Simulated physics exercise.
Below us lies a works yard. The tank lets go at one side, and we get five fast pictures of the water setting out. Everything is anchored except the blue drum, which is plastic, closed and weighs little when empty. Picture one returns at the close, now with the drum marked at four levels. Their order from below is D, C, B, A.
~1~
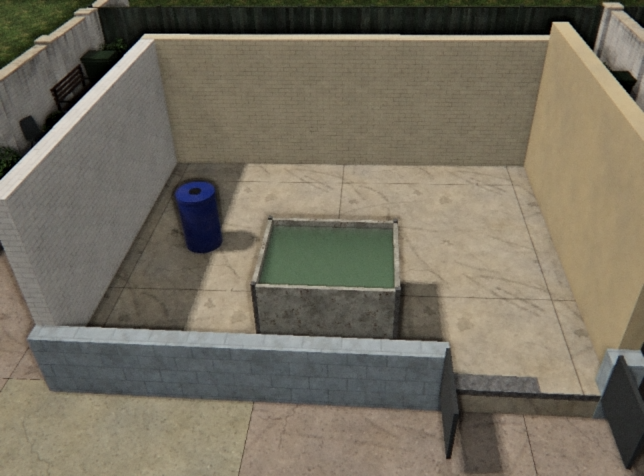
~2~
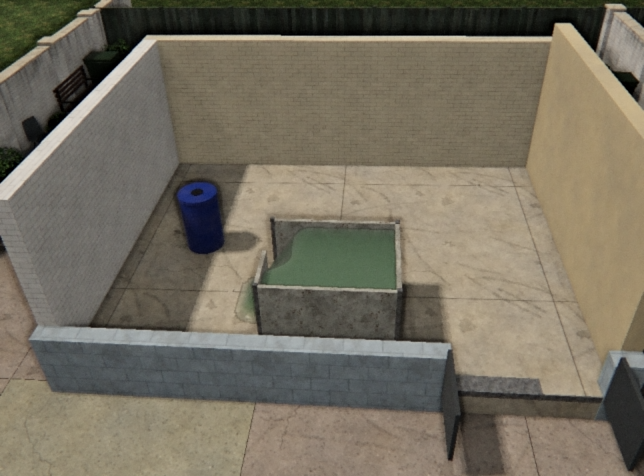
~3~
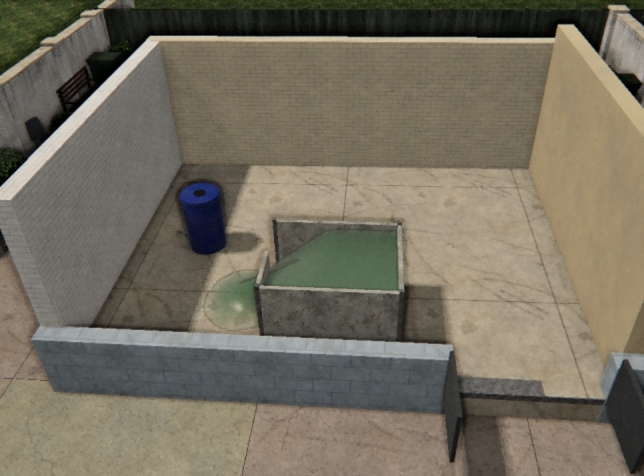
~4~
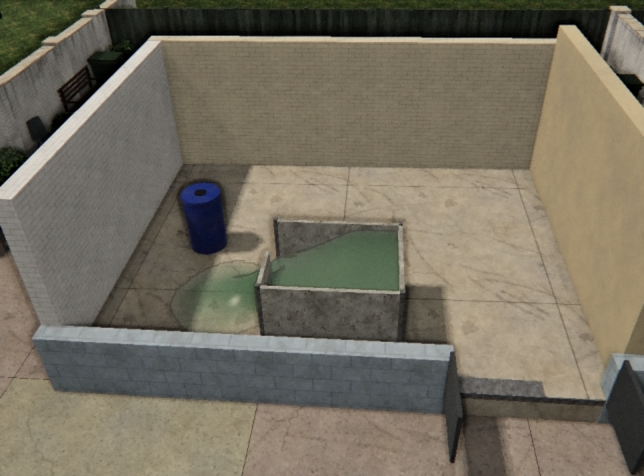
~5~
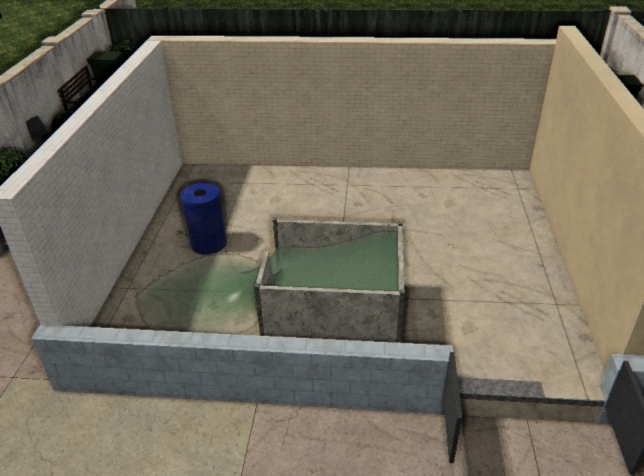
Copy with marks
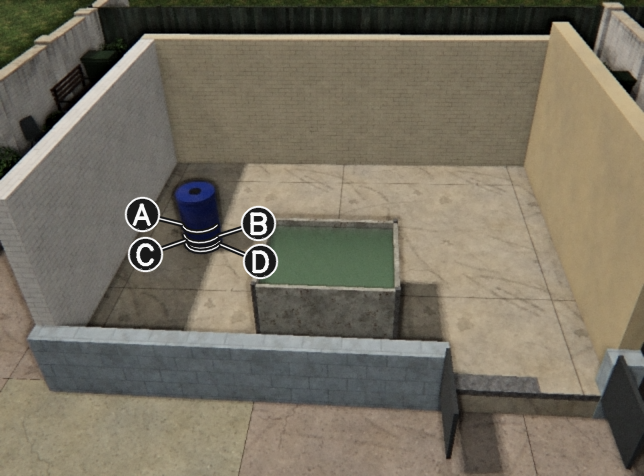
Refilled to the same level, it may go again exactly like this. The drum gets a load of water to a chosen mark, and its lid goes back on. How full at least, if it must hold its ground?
Line A just does it.
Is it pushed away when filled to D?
Yes, that goes wrong.
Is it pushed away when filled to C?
Yes, that goes wrong.
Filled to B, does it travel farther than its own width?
Yes, clearly.
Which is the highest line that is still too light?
It is B.
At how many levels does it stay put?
One.
On the marked copy, A at (196, 232); B at (198, 242); C at (199, 248); D at (200, 251); from the bottom up D, C, B, A.
For line A, it does not move.
For line B, it is pushed about twice its own width away.
For line C, it is pushed about 6 times its own width away.
For line D, it is pushed about 4 times its own width away.
